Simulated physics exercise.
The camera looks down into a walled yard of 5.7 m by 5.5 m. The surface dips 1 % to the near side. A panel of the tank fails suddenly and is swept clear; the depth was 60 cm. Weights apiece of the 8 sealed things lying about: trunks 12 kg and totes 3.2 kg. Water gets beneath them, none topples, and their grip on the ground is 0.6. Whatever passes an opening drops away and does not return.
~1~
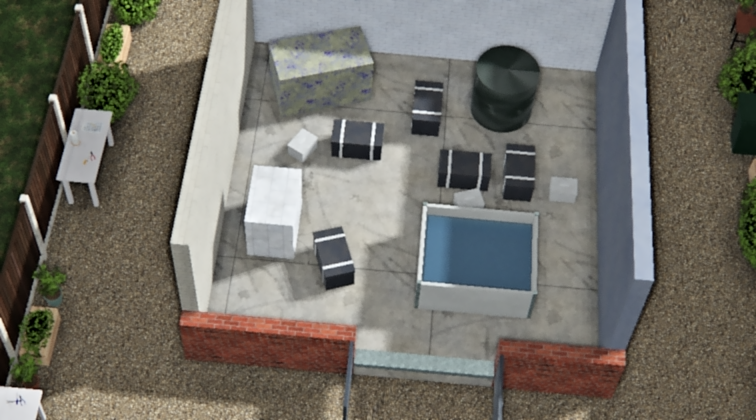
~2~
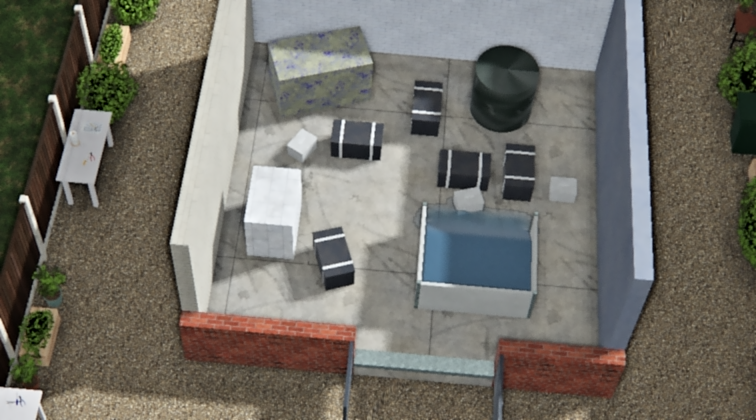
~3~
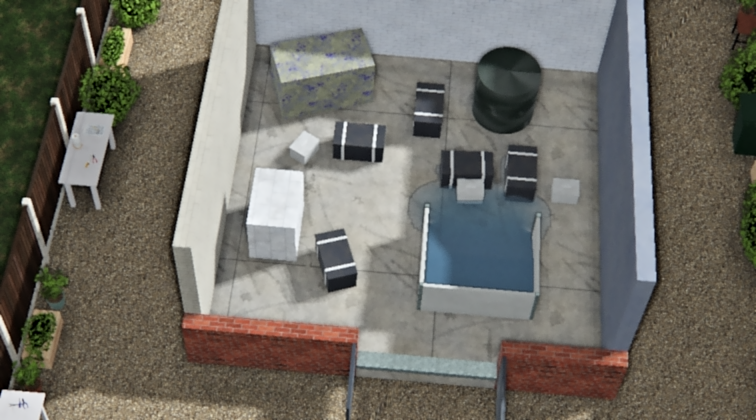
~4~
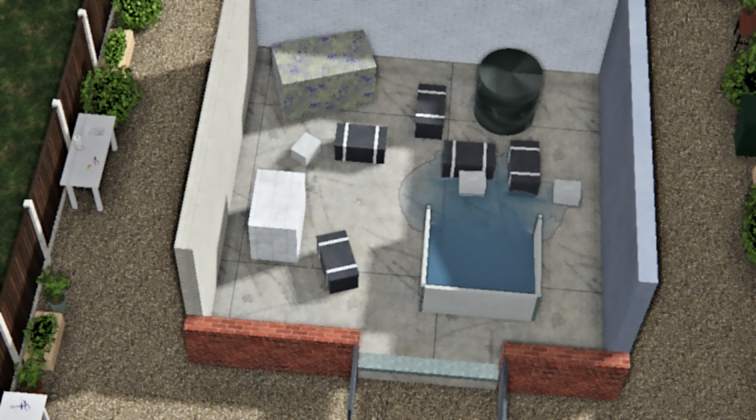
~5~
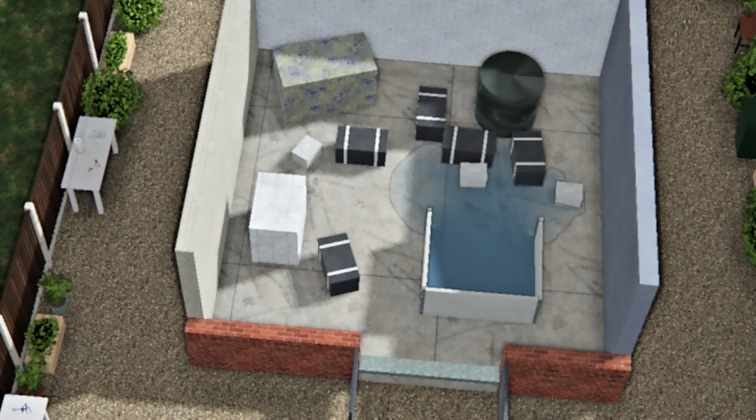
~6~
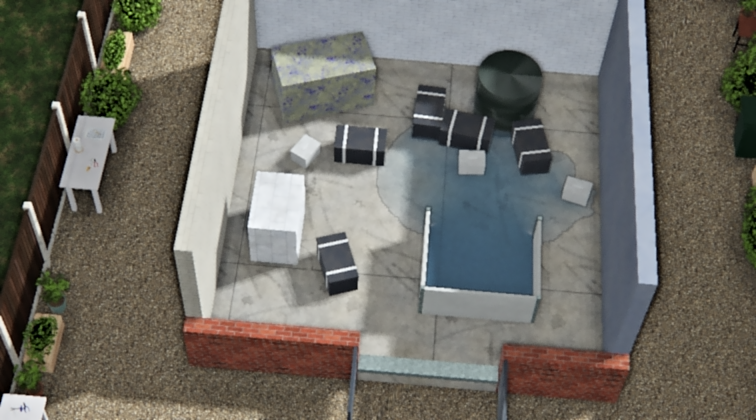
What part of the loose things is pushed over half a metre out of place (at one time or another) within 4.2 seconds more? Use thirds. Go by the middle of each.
That comes to at least two thirds.
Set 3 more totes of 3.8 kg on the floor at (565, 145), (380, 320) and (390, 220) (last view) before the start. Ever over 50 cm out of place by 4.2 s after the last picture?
In turn: Over, short of it, less.
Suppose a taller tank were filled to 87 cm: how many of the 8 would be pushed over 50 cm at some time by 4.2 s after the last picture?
Then 7.
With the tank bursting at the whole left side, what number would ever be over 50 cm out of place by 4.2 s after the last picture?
In that case 3 of them.
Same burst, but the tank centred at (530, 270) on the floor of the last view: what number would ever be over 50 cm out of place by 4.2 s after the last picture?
In that case 7 of them.
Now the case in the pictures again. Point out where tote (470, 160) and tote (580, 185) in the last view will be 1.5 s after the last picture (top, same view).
Near (383, 75) and (591, 147).
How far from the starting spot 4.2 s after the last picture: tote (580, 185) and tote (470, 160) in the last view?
In that order: 150 cm, 150 cm.
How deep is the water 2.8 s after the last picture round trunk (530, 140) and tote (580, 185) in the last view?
Roughly 13 and 7 cm.
Then, 0.4 s after the last picture 3 of 8 are over 50 cm from their spots; 2 afloat.
Then, 1.5 s after the last picture 5 of 8 are over 50 cm from their spots; 6 afloat.
Then, 2.8 s after the last picture 5 of 8 are over 50 cm from their spots; 5 afloat.
Then, 4.2 s after the last picture 7 of 8 are over 50 cm from their spots, and 7 have been at some point; 6 afloat.
